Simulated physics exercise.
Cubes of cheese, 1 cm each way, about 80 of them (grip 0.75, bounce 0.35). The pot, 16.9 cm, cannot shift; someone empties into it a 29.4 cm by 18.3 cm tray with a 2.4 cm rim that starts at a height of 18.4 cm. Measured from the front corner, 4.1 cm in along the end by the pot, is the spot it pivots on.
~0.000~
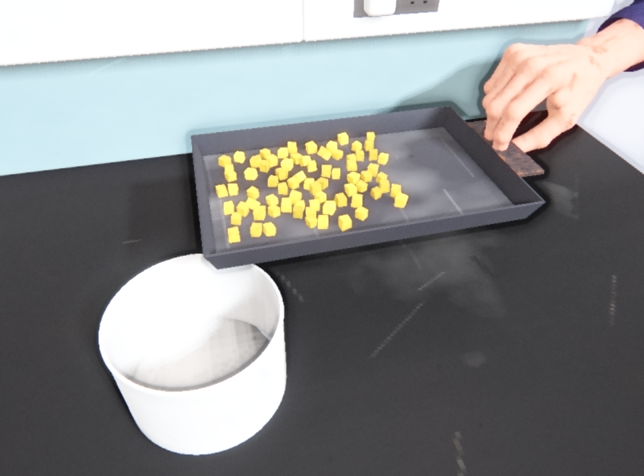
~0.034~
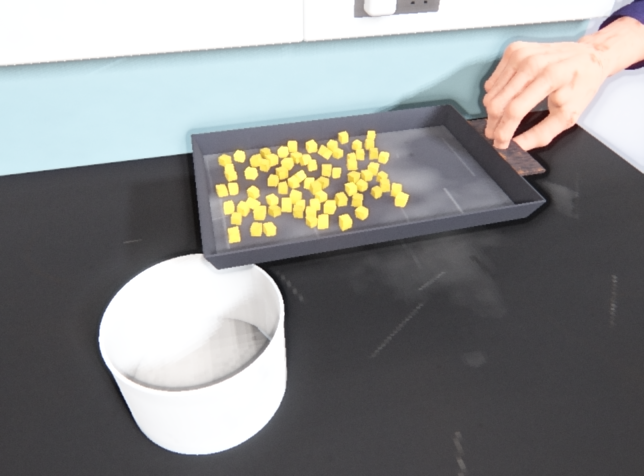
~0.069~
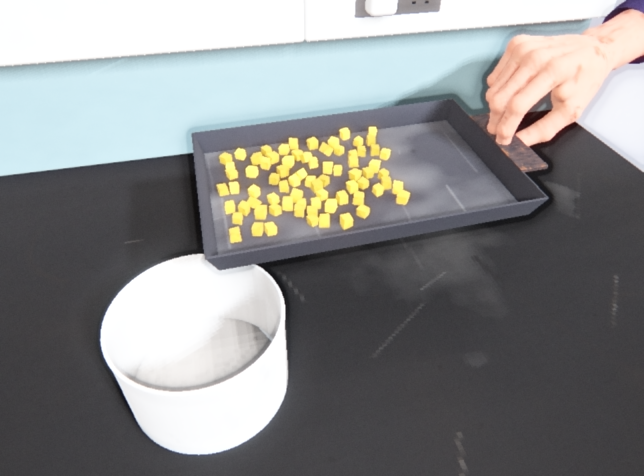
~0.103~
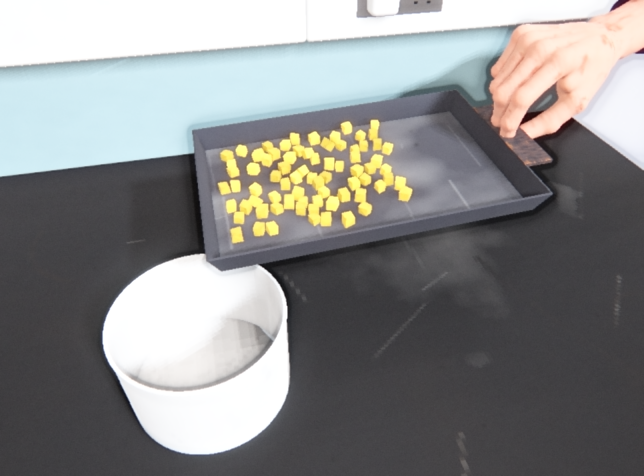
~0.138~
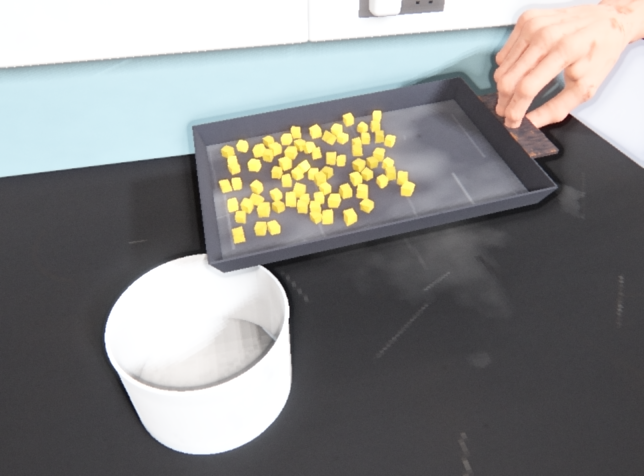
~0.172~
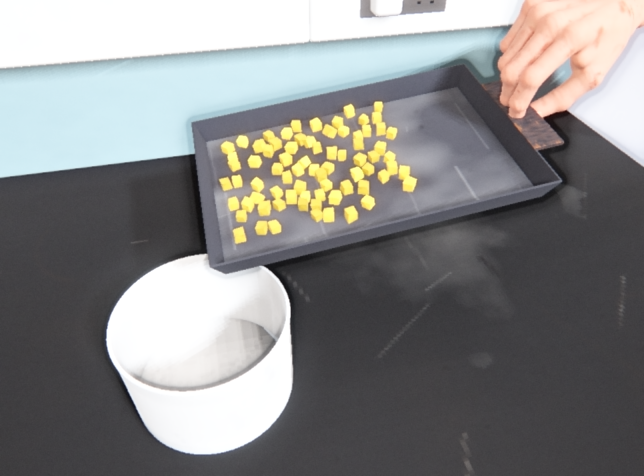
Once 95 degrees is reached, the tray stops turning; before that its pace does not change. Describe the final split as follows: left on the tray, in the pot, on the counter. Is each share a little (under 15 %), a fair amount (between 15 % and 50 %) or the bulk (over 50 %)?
Tray: A little; pot: The bulk; counter: A little.
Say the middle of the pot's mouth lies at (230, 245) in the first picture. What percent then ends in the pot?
Share in pot at that spot: Some 0 in a hundred.
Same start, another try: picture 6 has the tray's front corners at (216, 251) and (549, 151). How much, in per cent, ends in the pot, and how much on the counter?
Pot 65; counter 35.
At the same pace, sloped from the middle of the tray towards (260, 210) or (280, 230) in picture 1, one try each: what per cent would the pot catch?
The share comes to roughly 80 in a hundred, then roughly 100 in a hundred.
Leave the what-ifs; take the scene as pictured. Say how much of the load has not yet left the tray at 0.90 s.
About 65 per cent.
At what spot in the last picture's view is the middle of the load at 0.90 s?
I'd put it close to (230, 289).
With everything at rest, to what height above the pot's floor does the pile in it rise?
Close to 2.0 cm up.
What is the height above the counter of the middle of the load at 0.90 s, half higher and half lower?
Roughly 18 centimetres.
After 0.61 s, tilt 51 degrees; the tray holds 100 %, the pot 0 %.
After 0.90 s, tilt 79 degrees; the tray holds 65 %, the pot 25 %.
After 1.29 s, tilt 95 degrees; the tray holds 5 %, the pot 85 %.
At rest (2.3 s), tray 0 %, pot 95 %, counter 5 %.
